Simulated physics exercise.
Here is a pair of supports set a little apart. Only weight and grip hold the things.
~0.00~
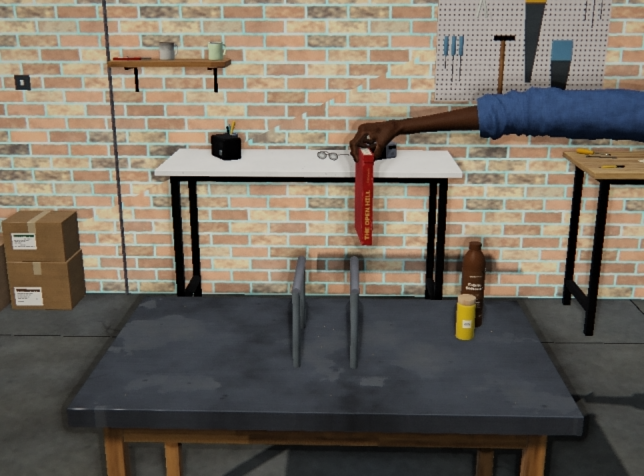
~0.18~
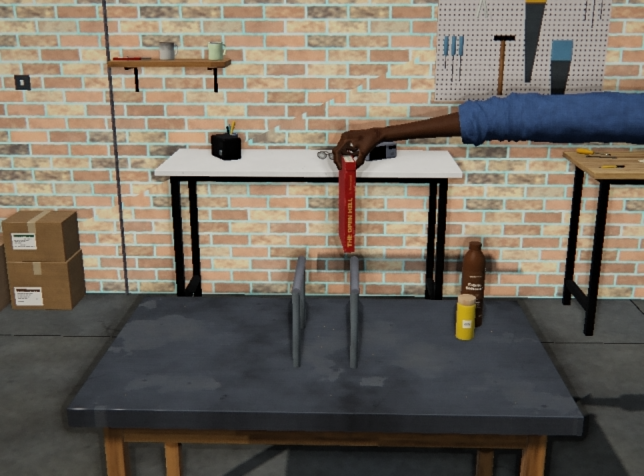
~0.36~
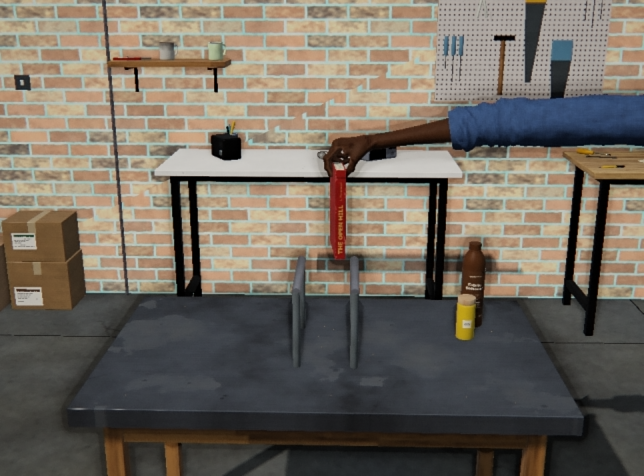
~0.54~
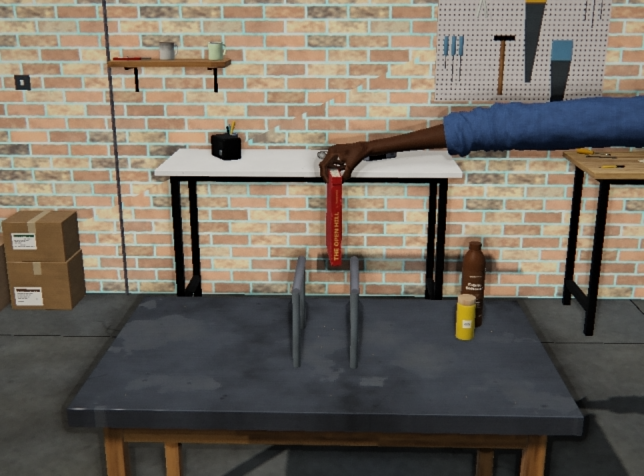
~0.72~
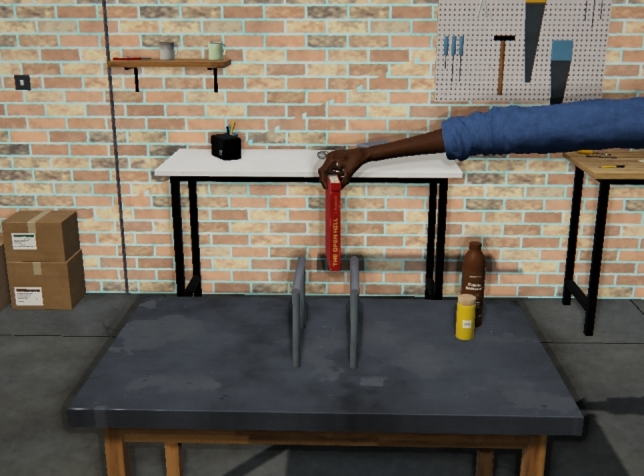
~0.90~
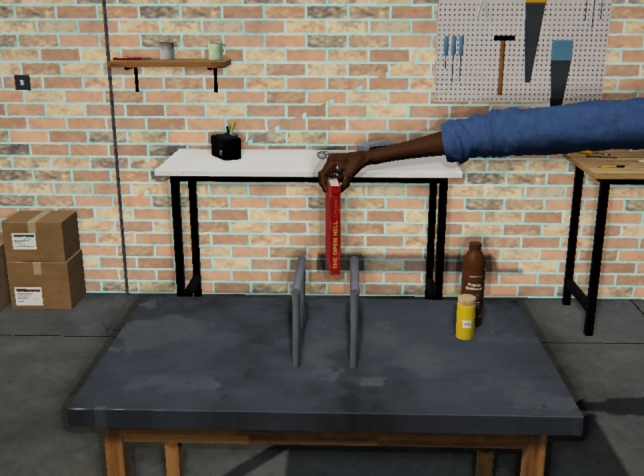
The clip shows a hand holding a red book upright above a dark table, moving it left and slightly down until it is held still over the gap between two gray supports, while a brown bottle stays in place.
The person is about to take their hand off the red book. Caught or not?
As it turns out, it drops through.
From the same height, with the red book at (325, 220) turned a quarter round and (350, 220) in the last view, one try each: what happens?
First, it is caught; second, it reaches the table.
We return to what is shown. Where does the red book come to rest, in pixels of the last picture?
Near (332, 307).
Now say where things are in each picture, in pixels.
Being brought over the gap; red book (364, 193); brown bottle (473, 284), in the first frame.
Being brought over the gap; red book (347, 200); brown bottle (473, 284), in the second frame.
Being brought over the gap; red book (338, 207); brown bottle (473, 284), in the third frame.
Being brought over the gap; red book (334, 214); brown bottle (473, 284), in the fourth frame.
Being brought over the gap; red book (333, 219); brown bottle (473, 284), in the fifth frame.
Held still over the gap; red book (333, 222); brown bottle (473, 284), in the sixth frame.
By 1.20 s, red book moved about its own width near (332, 292).
By 1.30 s, red book moved about its own width near (332, 297).
When it is over (1.9 s), moved from the start, red book; the other 2 as before. End places, in pixels of the last picture, red book near (332, 307). The book goes down the gap.
